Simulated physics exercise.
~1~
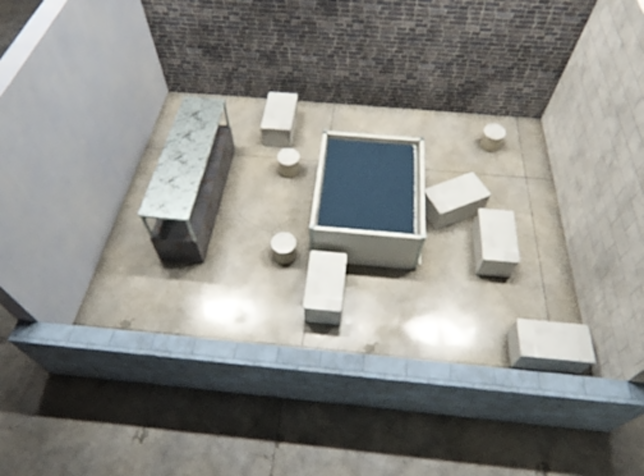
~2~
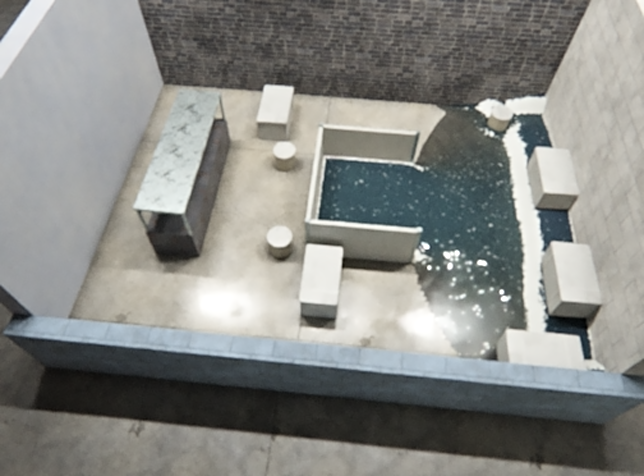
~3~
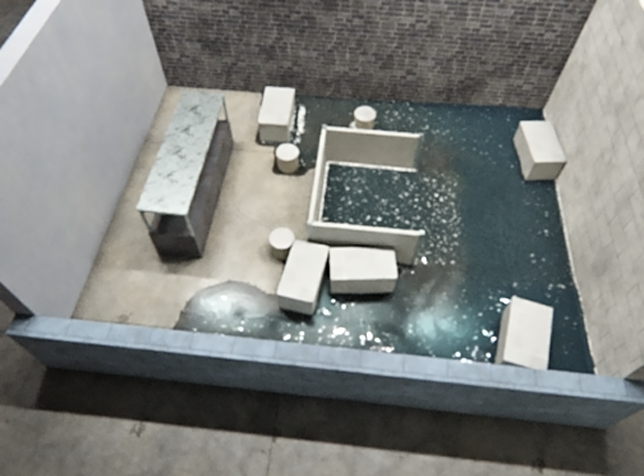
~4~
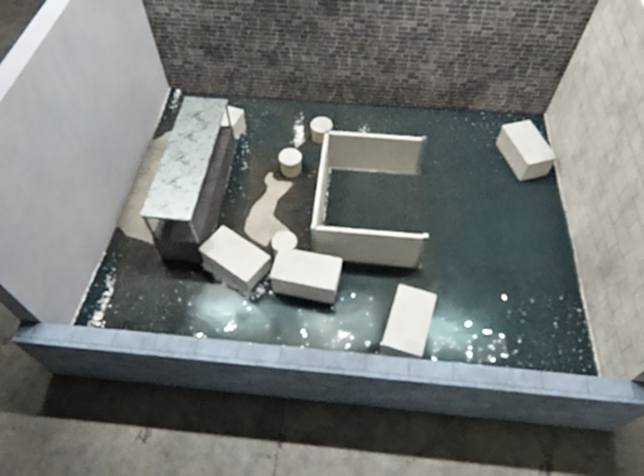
To begin with, a walled bay holds a pale tank of dark blue water, with white blocks and short cylinders scattered around it and a marble-topped counter on the left. The tank's right side gives way, and water surges across the floor, shoving nearby blocks toward the right wall. The flood then spreads along the near side and back to the left, carrying one block against another in front of the tank. Water next wraps around the counter, pushing several items leftward. Finally, dark water covers nearly the whole floor, leaving a small dry patch beside the three-sided tank and blocks strewn about.
